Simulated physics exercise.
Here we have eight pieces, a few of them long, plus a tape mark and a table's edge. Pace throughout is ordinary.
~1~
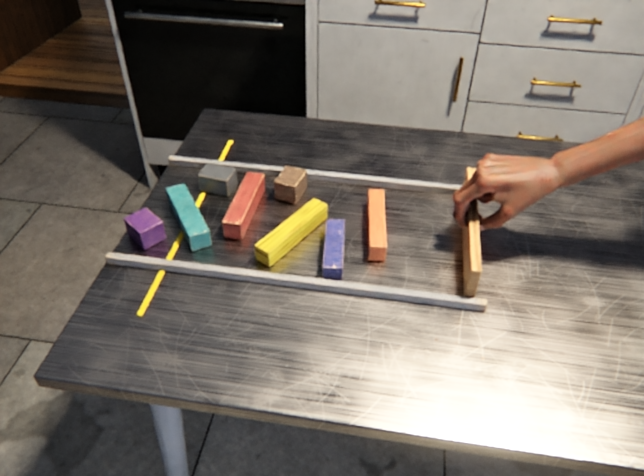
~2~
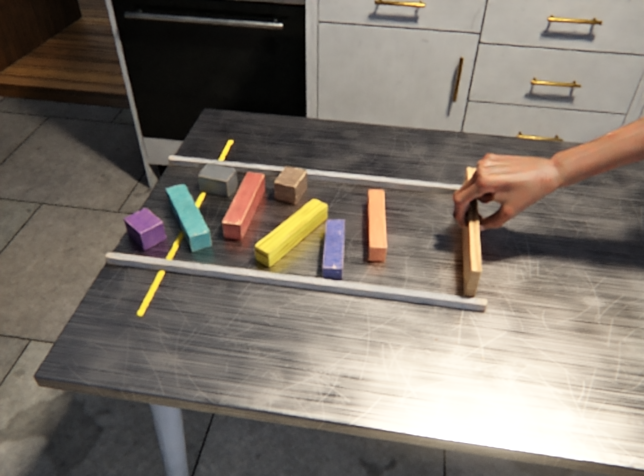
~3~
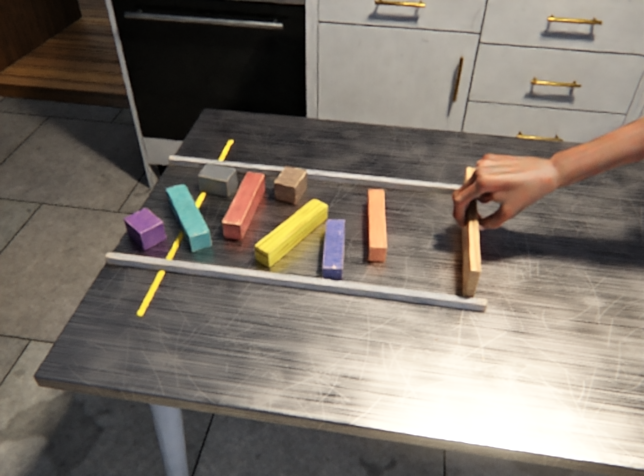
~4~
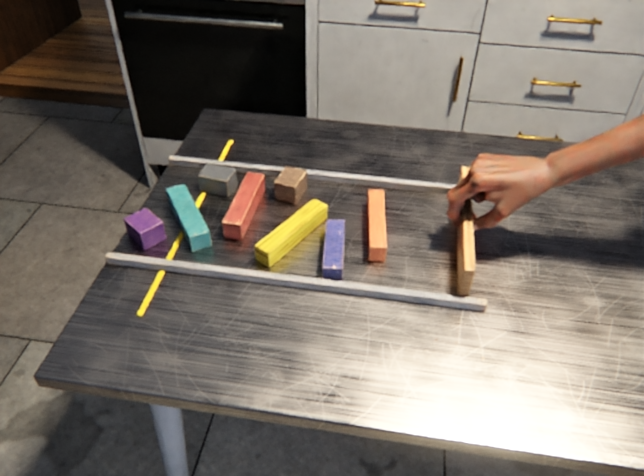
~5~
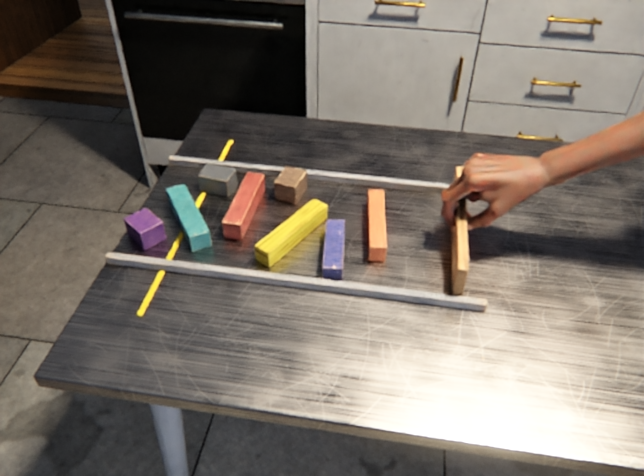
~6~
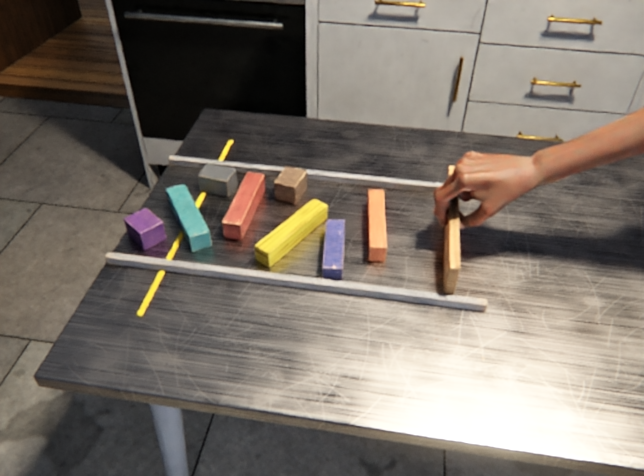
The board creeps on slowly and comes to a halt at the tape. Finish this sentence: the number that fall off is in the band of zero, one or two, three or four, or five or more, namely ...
Namely three or four.
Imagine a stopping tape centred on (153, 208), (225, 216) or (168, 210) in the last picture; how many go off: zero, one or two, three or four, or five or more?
Place one: 5 or more; place two: Either one or two; place three: 5 or more.
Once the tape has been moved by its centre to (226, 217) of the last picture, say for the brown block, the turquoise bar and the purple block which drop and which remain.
This time the brown block does not drop; after it, the turquoise bar does not drop; finally, the purple block drops.
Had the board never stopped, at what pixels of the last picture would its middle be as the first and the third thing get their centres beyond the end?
About (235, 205) and about (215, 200).
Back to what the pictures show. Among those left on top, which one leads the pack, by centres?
Looking at the middles, it's the yellow stick.
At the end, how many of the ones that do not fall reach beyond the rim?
Counting them gives 1.
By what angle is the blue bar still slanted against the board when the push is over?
About 0 degrees.
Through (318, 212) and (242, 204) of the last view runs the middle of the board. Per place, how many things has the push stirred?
By then 3, and later 8.
A little later, none off yet; purple block at rest near (145, 229); turquoise bar at rest near (188, 216); grey block at rest near (218, 180).
When it is over, the number that fall off is three or four; down, red bar, grey block, turquoise bar and purple block.
